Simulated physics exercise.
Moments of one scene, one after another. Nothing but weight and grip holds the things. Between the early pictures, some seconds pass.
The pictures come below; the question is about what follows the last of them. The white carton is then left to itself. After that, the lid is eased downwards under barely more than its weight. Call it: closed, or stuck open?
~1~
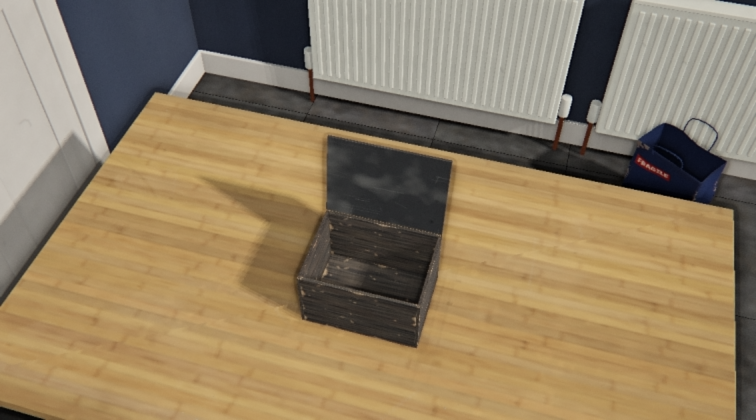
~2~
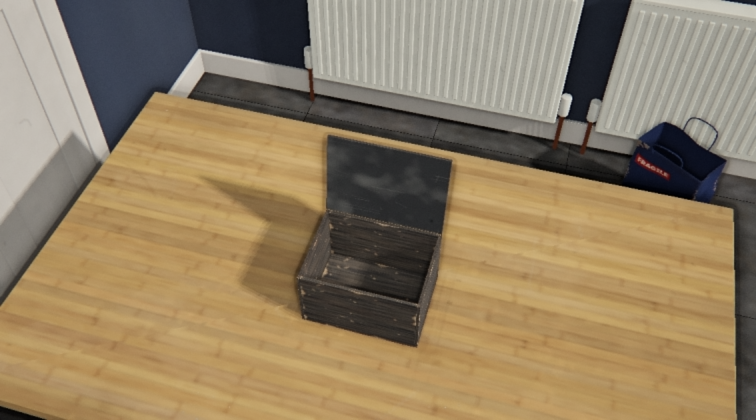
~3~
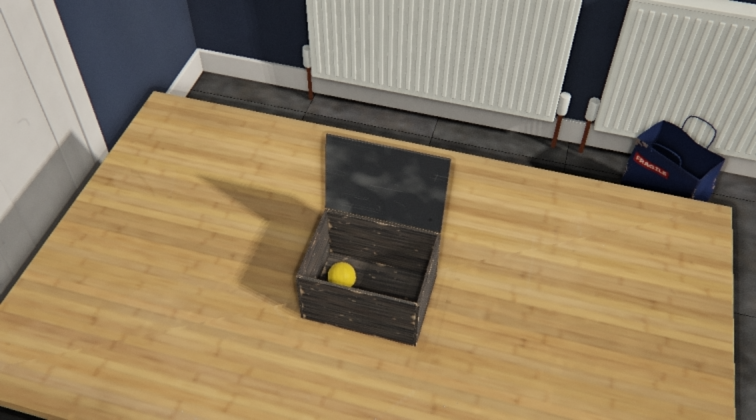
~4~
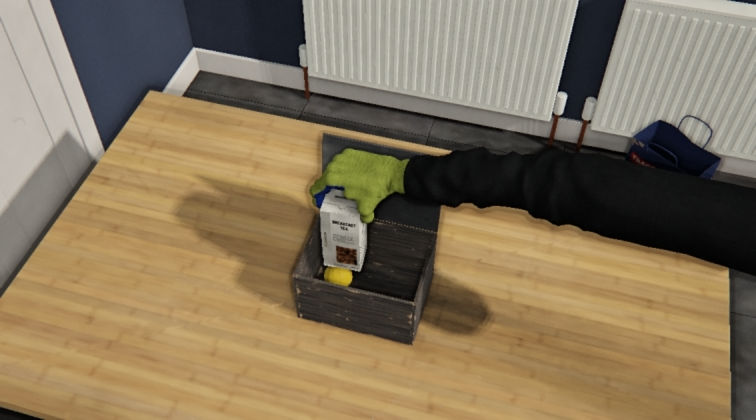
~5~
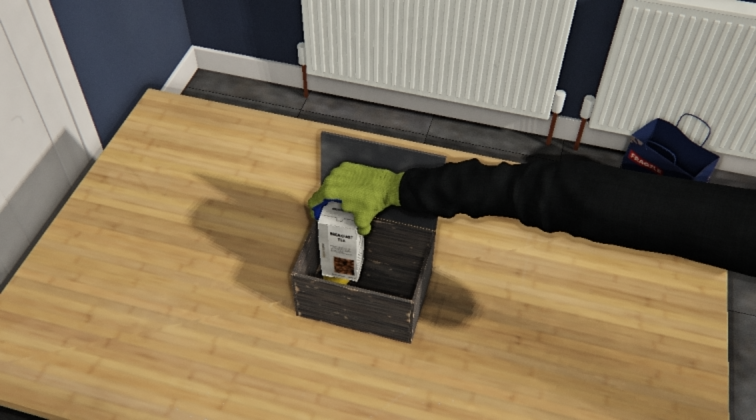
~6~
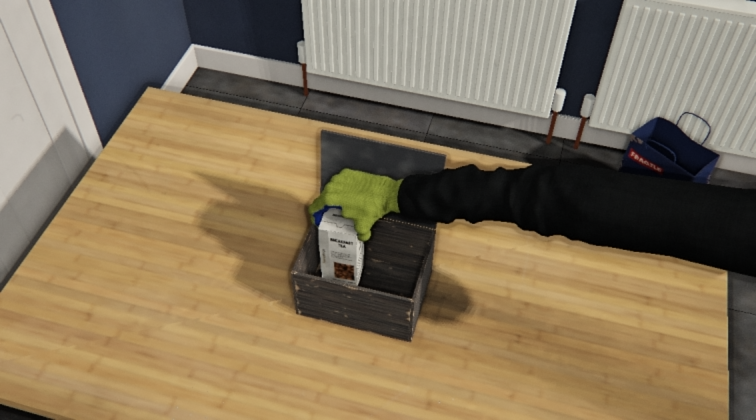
Closed.
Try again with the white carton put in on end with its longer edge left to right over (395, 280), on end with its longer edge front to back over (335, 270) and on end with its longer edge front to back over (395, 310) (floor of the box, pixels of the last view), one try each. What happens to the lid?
With the first placement it can't come down; with the second it can't come down; with the third it can't come down.
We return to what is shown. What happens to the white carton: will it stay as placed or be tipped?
As it turns out, it changes its angle.
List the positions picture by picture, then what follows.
In the first frame, the last thing is not in view yet.
In the second frame, the last thing is not in view yet.
In the third frame, the last thing is not in view yet; yellow lemon (342, 277).
The fourth frame shows still above its spot; white carton (344, 231).
The fifth frame shows still above its spot; white carton (342, 242).
The sixth frame shows put in, still held; white carton (342, 247).
Then, 0.50 s past the last view, white carton on its side near (372, 281); yellow lemon displaced a little.
Then, 1.50 s past the last view, lid 66° above the rim; white carton on its side near (374, 287); yellow lemon displaced about its own width.
Then, 1.90 s past the last view, lid 16° above the rim; white carton on its side near (374, 287); yellow lemon displaced about its own width.
Finally, lid shut; down or leaning hard in the box, white carton; moved from the start, yellow lemon. Final places as the last picture's camera would see them, white carton near (374, 287).
